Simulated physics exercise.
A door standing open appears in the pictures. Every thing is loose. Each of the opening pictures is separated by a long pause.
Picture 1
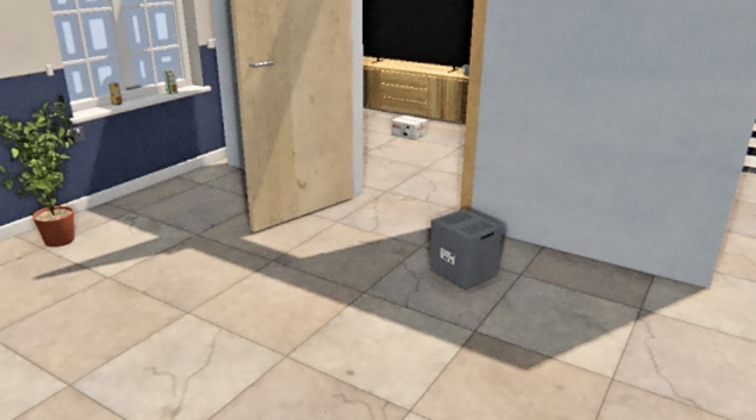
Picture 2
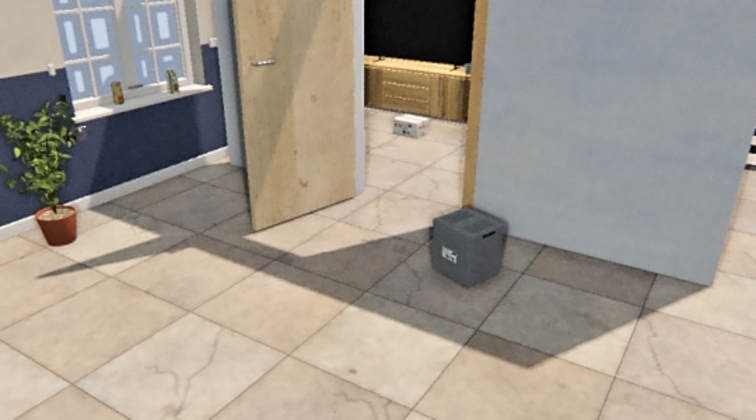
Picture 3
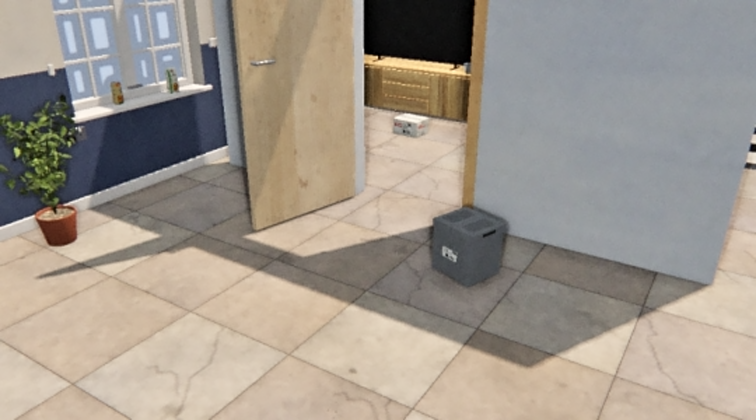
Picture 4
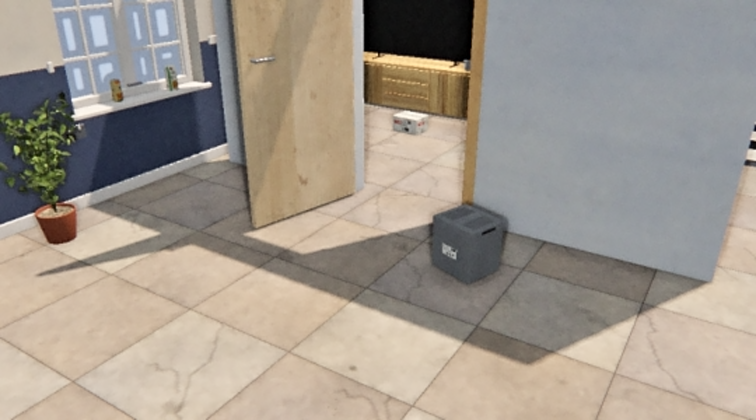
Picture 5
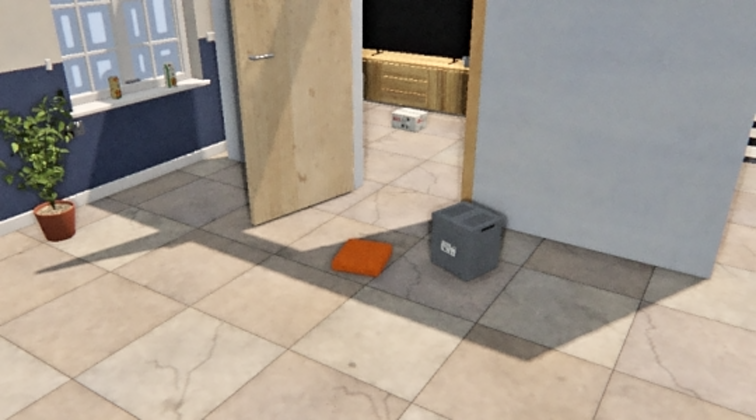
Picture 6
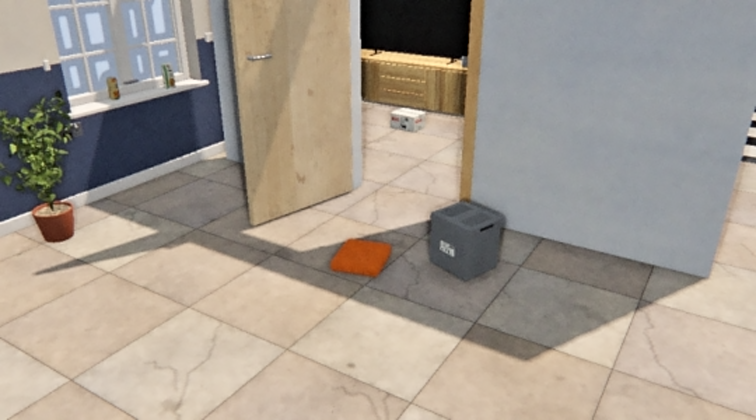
The clip opens on a sunlit tiled room with a potted plant by the window, a wide-open wooden door and a grey tote beside the doorway. For a while, almost nothing moves. Then an orange cushion appears on the floor left of the tote, and the door and tote remain still.
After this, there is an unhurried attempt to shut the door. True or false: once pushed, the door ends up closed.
True.
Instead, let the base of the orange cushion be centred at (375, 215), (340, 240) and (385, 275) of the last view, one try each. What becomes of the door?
Well, first it completes its arc, then it is halted early, and lastly it completes its arc.
Then, 0.80 s past the last view, door 69° open.
Then, 1.30 s past the last view, door 30° open.
Finally, door 0° open; both still in place. Final places as the last picture's camera would see them, orange cushion near (362, 257).
